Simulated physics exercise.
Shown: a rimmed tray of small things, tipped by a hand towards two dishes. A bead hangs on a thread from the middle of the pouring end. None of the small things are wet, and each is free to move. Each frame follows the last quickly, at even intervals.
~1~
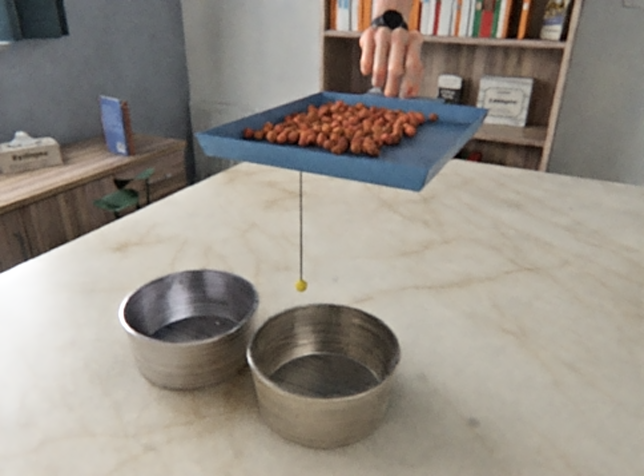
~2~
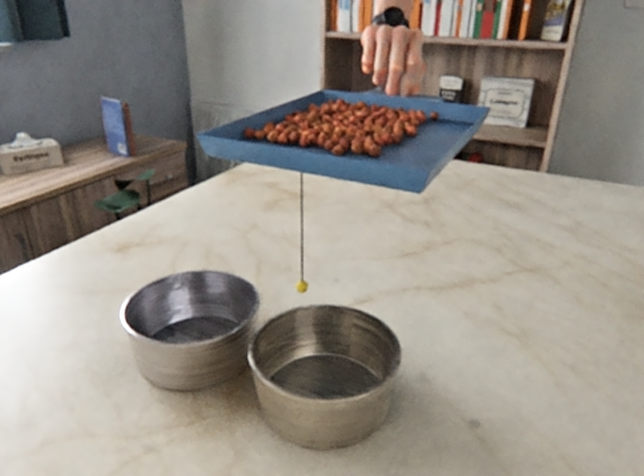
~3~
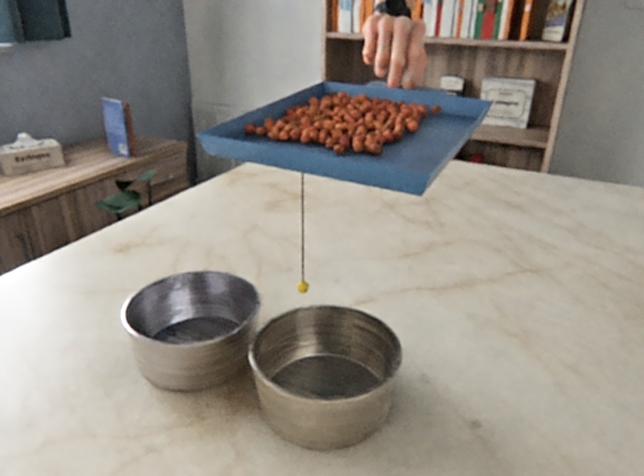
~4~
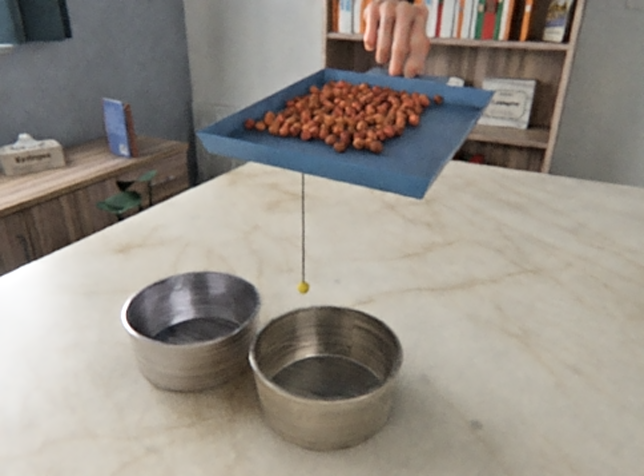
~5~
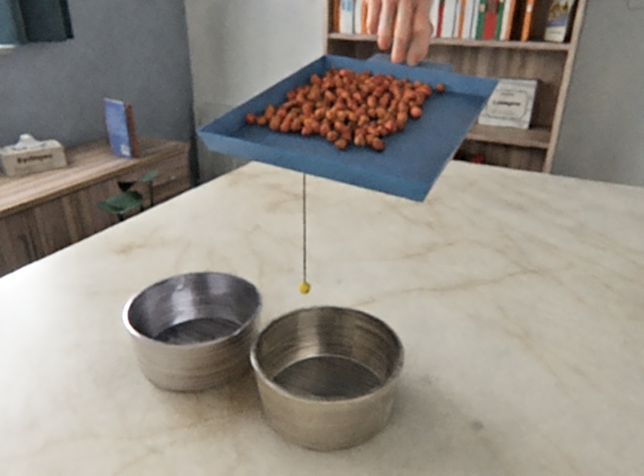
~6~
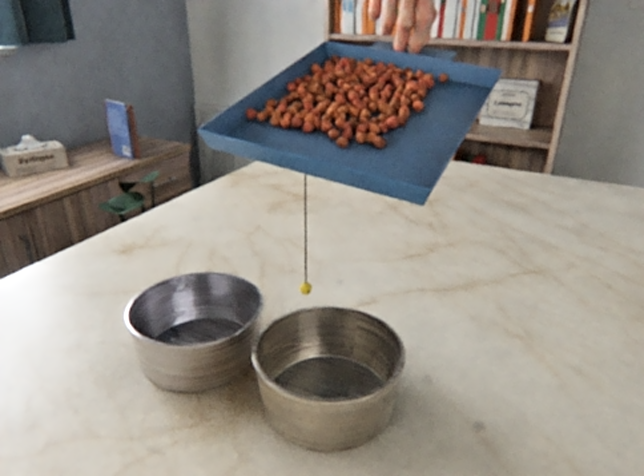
A hand at the far edge of a blue rimmed tray gradually raises that side, tilting the tray slightly towards the viewer with its near right corner lowest, while the reddish-brown pellets stay heaped. Below, a yellow bead hangs almost still on a dark thread above two round metal dishes on a pale marbled table. Bookshelves and a wooden cabinet stand behind, seen from slightly above in a nearly steady view.
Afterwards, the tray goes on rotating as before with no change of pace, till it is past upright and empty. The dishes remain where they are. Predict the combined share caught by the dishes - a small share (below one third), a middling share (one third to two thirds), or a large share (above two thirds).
A middling share, one third to two thirds.
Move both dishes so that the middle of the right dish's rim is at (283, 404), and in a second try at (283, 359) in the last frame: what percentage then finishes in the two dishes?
First placement: Some 10 %; second placement: Some 30 %.
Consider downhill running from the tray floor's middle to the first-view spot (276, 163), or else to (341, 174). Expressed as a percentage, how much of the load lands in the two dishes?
90 per cent, then 70 per cent.
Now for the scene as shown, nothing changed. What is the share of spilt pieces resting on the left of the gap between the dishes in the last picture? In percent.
Left fraction: Around 0 per cent.
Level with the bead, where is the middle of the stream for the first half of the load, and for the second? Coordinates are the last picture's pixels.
Points: About (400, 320), then about (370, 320).
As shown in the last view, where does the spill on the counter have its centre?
It centres at roughly (457, 413).
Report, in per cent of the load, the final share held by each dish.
Left dish near 0 in a hundred; right dish near 60.
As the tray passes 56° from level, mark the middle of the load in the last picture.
Somewhere around pixel (365, 150) in the last picture.
Shortly afterwards, tray tipped steeply; all but a few on the tray; only a few in the right dish; only a few in the air.
Next, tray tipped right over; near two thirds on the tray; a little in the right dish; a little outside both; a little in the air.
Some moments later, tray tipped past a quarter turn; near half in the right dish; only a few in the left dish; near half outside both.
In the end, tray tipped past a quarter turn; near half in the right dish; only a few in the left dish; near half outside both.
